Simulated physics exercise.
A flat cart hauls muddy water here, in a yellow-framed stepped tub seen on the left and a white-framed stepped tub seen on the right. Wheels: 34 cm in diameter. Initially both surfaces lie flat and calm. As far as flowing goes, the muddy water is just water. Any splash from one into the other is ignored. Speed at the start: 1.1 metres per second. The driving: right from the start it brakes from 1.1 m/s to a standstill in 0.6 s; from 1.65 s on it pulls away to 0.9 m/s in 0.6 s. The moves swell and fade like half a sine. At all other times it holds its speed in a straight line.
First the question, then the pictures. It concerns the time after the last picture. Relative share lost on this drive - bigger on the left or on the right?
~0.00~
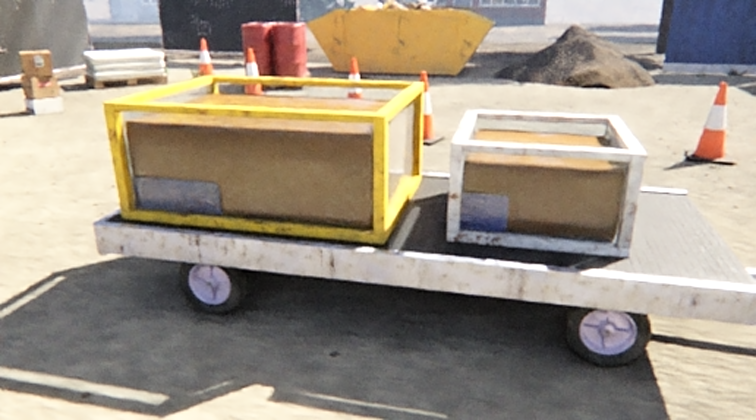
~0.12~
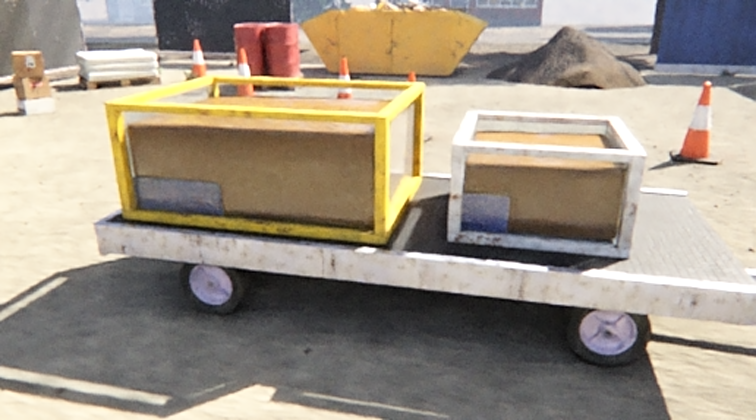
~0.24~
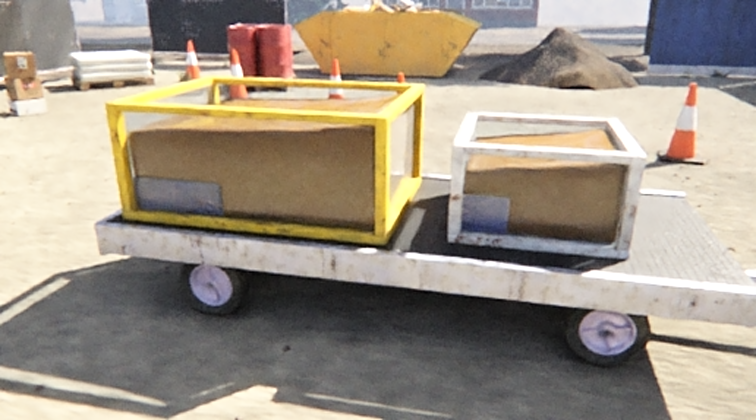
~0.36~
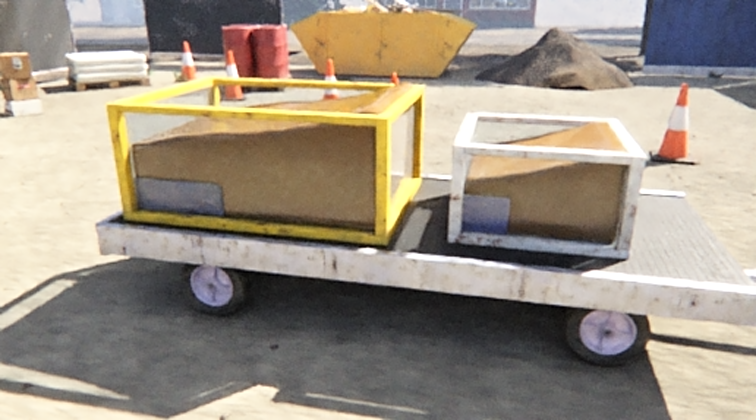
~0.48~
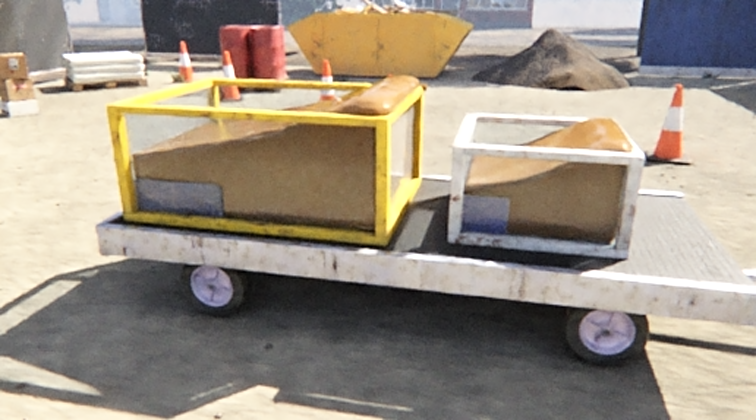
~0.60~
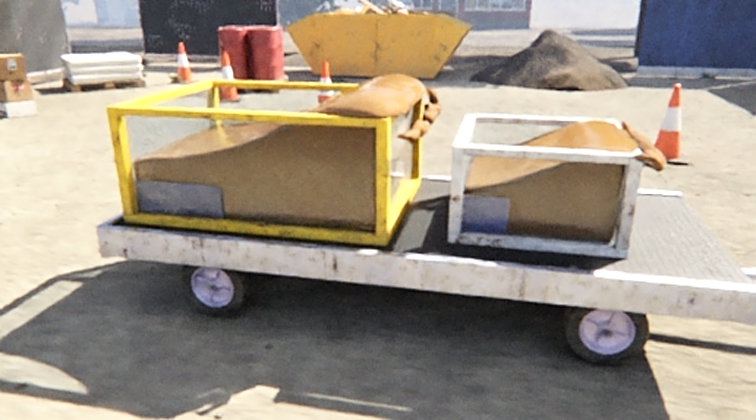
Right.
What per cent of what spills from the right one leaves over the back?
I'd estimate some 60 percent of what spills.
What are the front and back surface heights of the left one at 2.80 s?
I'd put it at about 36 cm in front and about 42 cm behind.
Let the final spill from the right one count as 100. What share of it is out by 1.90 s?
Roughly 40 % of the total.
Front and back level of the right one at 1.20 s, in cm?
Roughly 24 cm in front and 38 cm behind.
By 1.20 s the left one has lost 4 per cent, over the front, a little elsewhere (front 35 cm, back 59 cm); the right one has lost 2 per cent, over the front (front 25 cm, back 39 cm).
By 1.90 s the left one has lost 6 per cent, over the front and the back, a little elsewhere (front 36 cm, back 40 cm); the right one has lost 3 per cent, over the front, a little elsewhere (front 28 cm, back 31 cm).
By 2.80 s the left one has lost 6 per cent, over the front and the back, a little elsewhere (front 36 cm, back 42 cm); the right one has lost 8 per cent, mostly over the back, some over the front (front 38 cm, back 23 cm).
By 5.24 s the left one has lost 6 per cent, over the front and the back, a little elsewhere; the right one has lost 8 per cent, mostly over the back, some over the front.
